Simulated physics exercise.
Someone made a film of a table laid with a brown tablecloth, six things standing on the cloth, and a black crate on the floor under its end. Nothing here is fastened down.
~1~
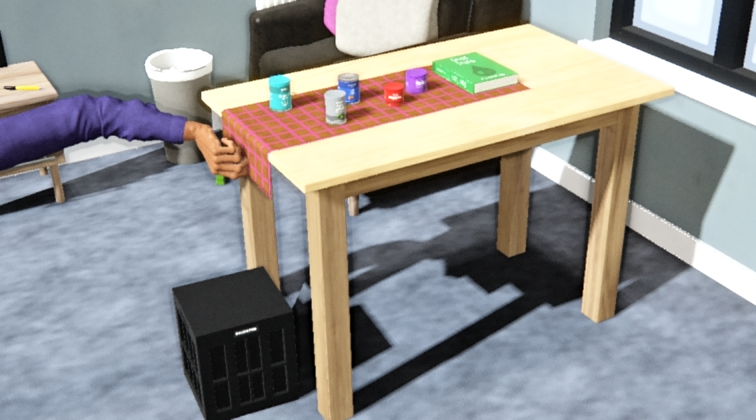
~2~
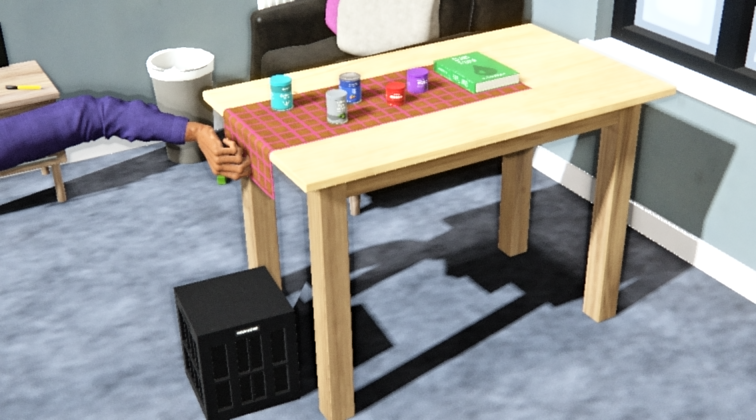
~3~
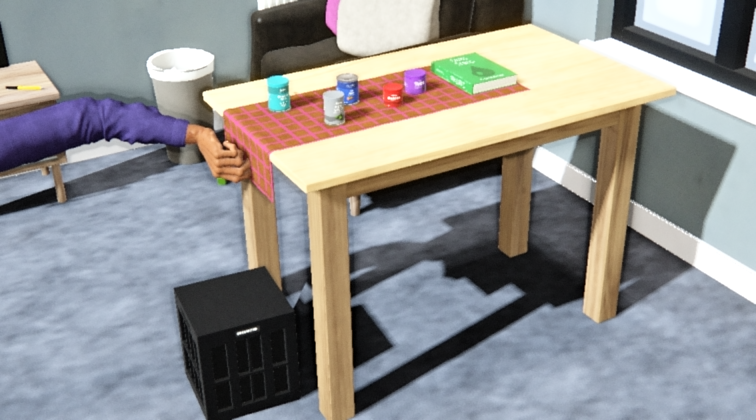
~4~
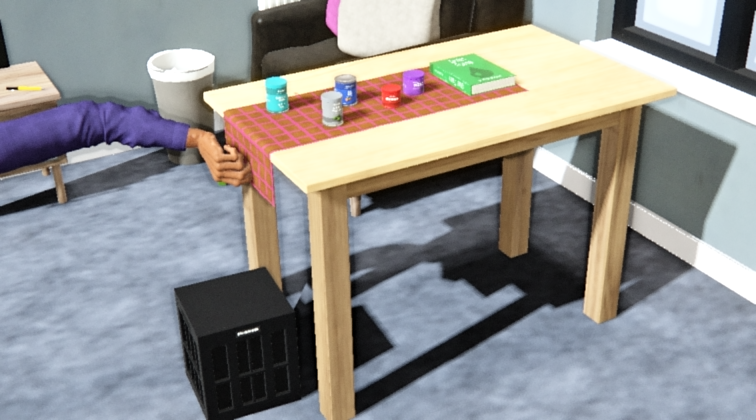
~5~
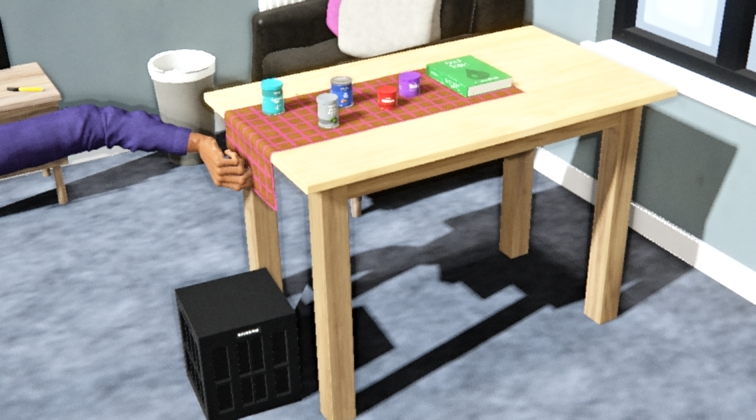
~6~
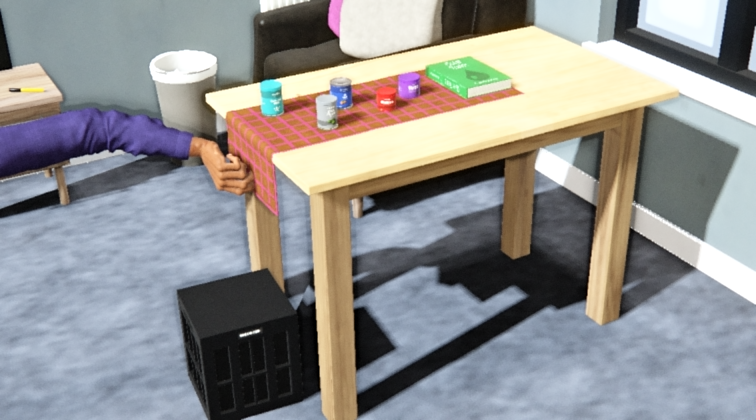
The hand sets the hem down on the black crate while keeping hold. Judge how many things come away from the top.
Okay, the things that come down total three by my count.
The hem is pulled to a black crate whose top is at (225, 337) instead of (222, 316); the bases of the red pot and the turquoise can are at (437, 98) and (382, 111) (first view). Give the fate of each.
The red pot stays aboard, and the turquoise can does not stay aboard.
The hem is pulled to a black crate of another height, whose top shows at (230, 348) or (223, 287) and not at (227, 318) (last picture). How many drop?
4 and 2.
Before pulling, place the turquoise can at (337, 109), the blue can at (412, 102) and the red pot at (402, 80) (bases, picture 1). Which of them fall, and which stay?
Outcome: Turquoise can is gone; blue can keeps its perch; red pot keeps its perch.
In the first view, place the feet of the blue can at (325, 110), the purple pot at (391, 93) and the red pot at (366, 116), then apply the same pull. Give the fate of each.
The blue can ends up off the top, the purple pot ends up on top still, the red pot ends up off the top.
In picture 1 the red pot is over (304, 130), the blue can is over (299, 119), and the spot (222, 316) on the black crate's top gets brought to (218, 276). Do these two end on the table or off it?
The red pot ends up off the top and the blue can ends up off the top.
A little later, hem near (256, 259); turquoise can and grey can gone.
Next, hem on the crate; turquoise can, grey can and blue can gone.
When it is over, hem on the crate; turquoise can, grey can and blue can gone. The table loses three.
